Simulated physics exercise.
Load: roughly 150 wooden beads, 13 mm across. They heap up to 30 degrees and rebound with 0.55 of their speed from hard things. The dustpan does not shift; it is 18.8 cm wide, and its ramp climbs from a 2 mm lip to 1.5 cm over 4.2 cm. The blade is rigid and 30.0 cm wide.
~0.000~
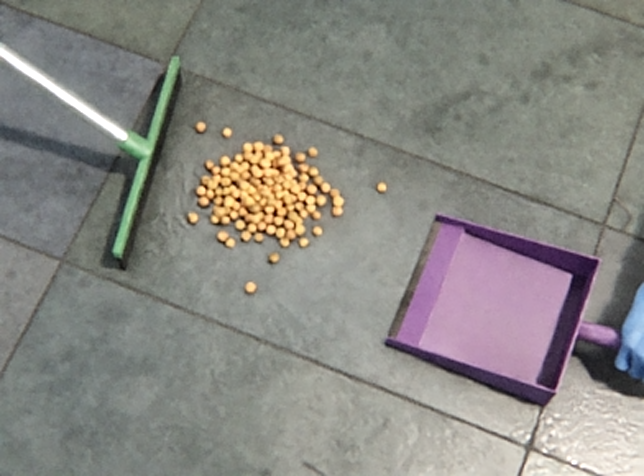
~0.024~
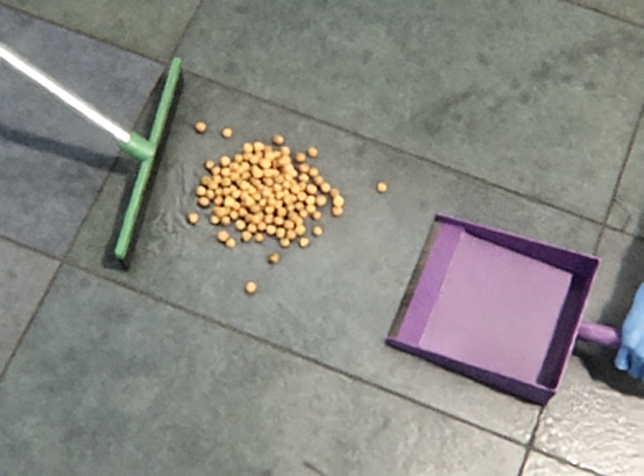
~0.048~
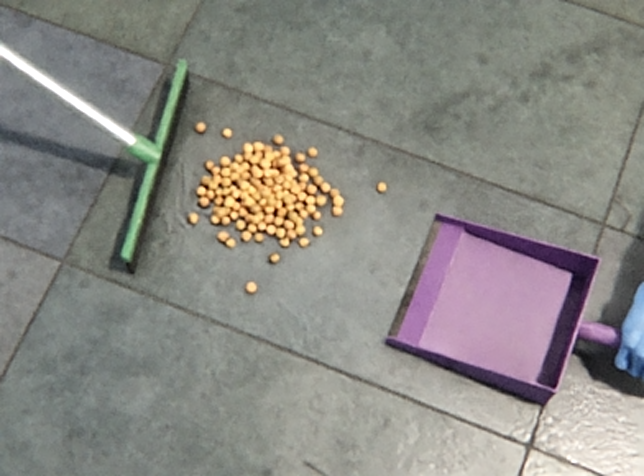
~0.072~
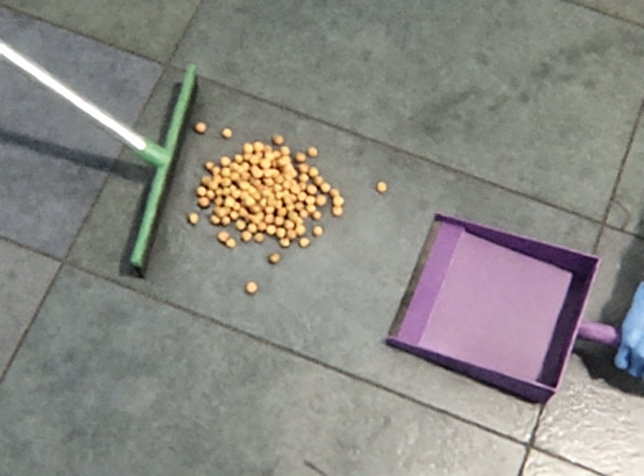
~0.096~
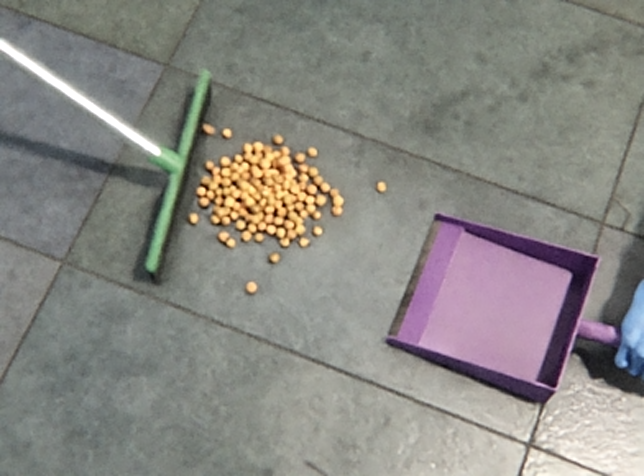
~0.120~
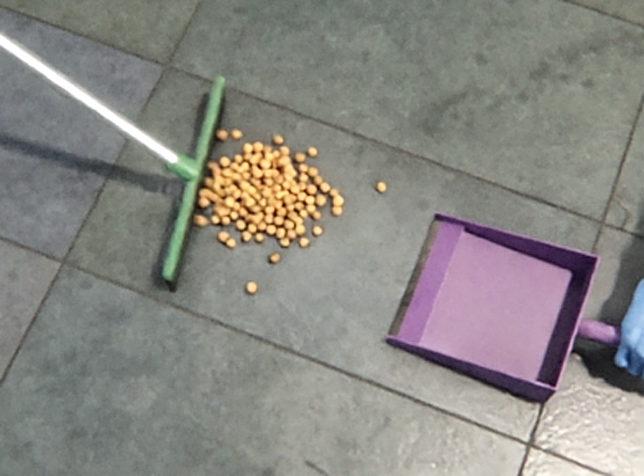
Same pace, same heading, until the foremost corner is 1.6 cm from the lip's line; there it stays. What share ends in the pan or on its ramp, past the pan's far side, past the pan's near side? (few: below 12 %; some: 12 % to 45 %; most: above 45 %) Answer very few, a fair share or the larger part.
Pan a fair share, far side a fair share, near side very few.
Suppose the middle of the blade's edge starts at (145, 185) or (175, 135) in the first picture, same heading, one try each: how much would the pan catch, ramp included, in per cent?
Some 25 and 30 per cent.
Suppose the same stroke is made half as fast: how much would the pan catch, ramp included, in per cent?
Then about 15 per cent.
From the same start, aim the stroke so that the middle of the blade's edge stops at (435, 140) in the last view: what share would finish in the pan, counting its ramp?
About 15 per cent.
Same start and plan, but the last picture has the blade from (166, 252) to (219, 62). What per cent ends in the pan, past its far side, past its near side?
Pan 20, far 55, near 5.
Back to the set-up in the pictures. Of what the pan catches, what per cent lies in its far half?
Some 60 per cent.
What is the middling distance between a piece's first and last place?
Roughly 28 cm.
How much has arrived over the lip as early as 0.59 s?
Some 35 per cent.
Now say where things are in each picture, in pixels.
In the first picture, blade from (118, 253) to (176, 63), moved 0.0 cm, 0 of the pieces shifted so far; middle of the pieces at (264, 198); pan at (502, 315).
In the second picture, blade from (120, 255) to (178, 64), moved 0.3 cm, 0 of the pieces shifted so far; middle of the pieces at (264, 198).
In the third picture, blade from (127, 257) to (183, 67), moved 1.2 cm, 0 of the pieces shifted so far; middle of the pieces at (264, 198).
In the fourth picture, blade from (137, 262) to (193, 71), moved 2.7 cm, 0 of the pieces shifted so far; middle of the pieces at (264, 198).
In the fifth picture, blade from (151, 268) to (206, 77), moved 4.7 cm, 1 of the pieces shifted so far; middle of the pieces at (264, 198).
In the sixth picture, blade from (168, 276) to (221, 83), moved 7.2 cm, 9 of the pieces shifted so far; middle of the pieces at (264, 198); pan at (502, 313). Its pace works out near 1.03 m/s, heading 2 degrees towards the viewer's side.
Then, at 0.26 s, middle of the blade 17 cm from the lip; 0 % over the lip, far side 25 %, near side 0 %.
After 0.36 s, middle of the blade 7 cm from the lip; 0 % over the lip, far side 30 %, near side 5 %.
After 0.59 s, middle of the blade 4 cm from the lip; 35 % over the lip, far side 35 %, near side 5 %.
In the end, at 1.9 s, pan 30 %, far side 35 %, near side 5 %, in front of the lip or behind the blade 30 %.
